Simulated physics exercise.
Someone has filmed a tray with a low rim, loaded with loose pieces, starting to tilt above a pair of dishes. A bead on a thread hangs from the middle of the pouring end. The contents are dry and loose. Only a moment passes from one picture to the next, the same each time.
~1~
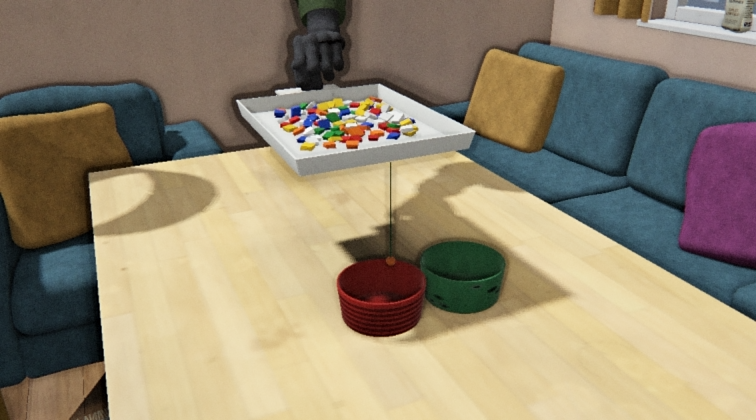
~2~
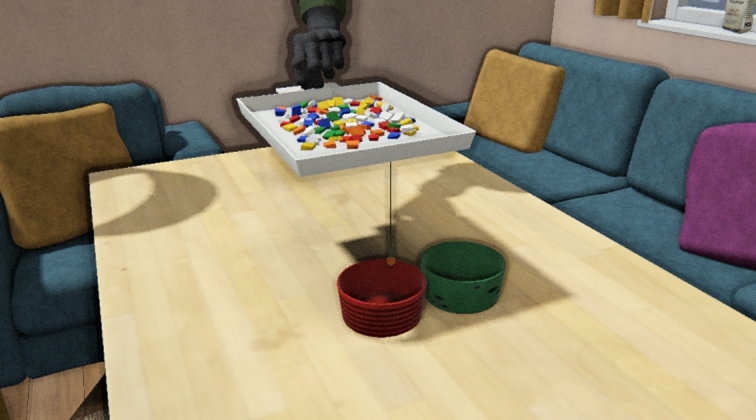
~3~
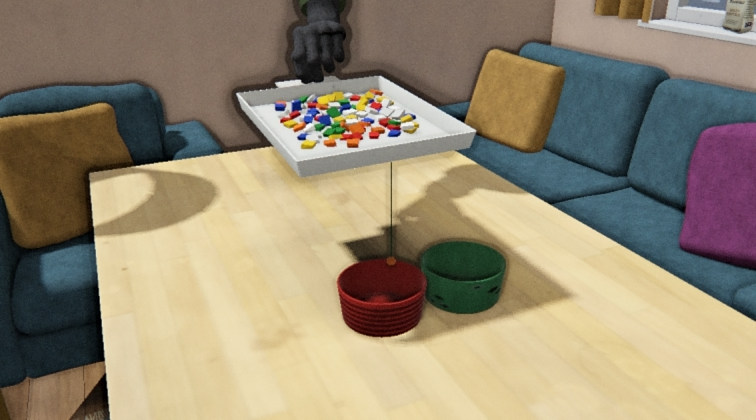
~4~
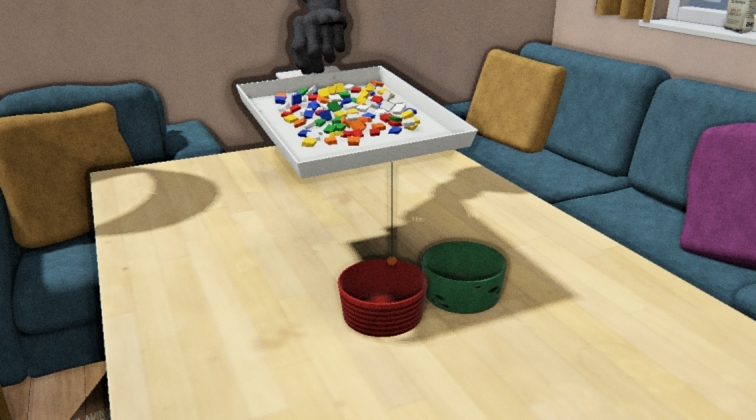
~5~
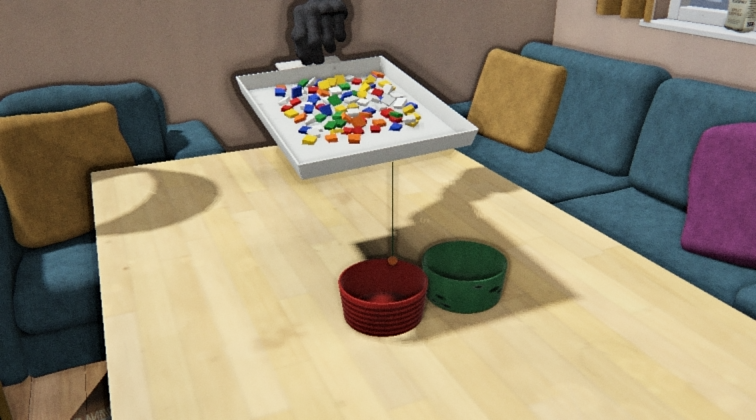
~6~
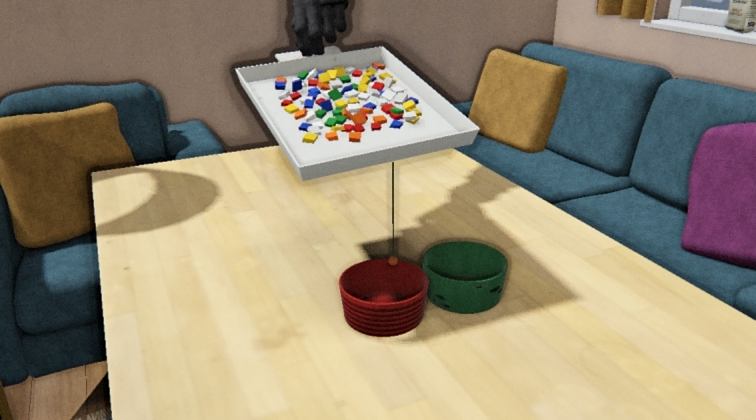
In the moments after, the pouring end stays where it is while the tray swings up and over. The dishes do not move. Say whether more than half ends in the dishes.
They take less than half between them.
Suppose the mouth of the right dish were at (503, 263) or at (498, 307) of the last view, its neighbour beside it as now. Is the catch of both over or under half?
At the first place under half, at the second under half.
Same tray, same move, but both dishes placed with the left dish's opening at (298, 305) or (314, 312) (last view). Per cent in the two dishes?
Roughly 70 per cent, and 80 per cent.
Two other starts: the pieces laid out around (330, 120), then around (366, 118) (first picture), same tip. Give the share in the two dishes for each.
In turn 30 and 20 in a hundred.
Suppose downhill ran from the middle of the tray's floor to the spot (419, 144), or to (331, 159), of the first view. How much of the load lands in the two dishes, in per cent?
Near 90 % and 20 %.
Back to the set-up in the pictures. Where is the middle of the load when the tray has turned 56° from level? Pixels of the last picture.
Close to (359, 141).
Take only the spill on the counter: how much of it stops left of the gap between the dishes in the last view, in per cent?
Roughly 80 in a hundred.
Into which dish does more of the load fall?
The winner is the dish on the left.
Shortly afterwards, tray tipped steeply; all but a few on the tray; a little in the air.
Next, tray tipped right over; the bulk on the tray; a little in the left dish; a little outside both; a little in the air.
Some moments later, tray tipped past a quarter turn; near a quarter in the left dish; near two thirds outside both; only a few in the air.
In the end, tray tipped past a quarter turn; near a quarter in the left dish; none at all in the right dish; near two thirds outside both; only a few in the air.
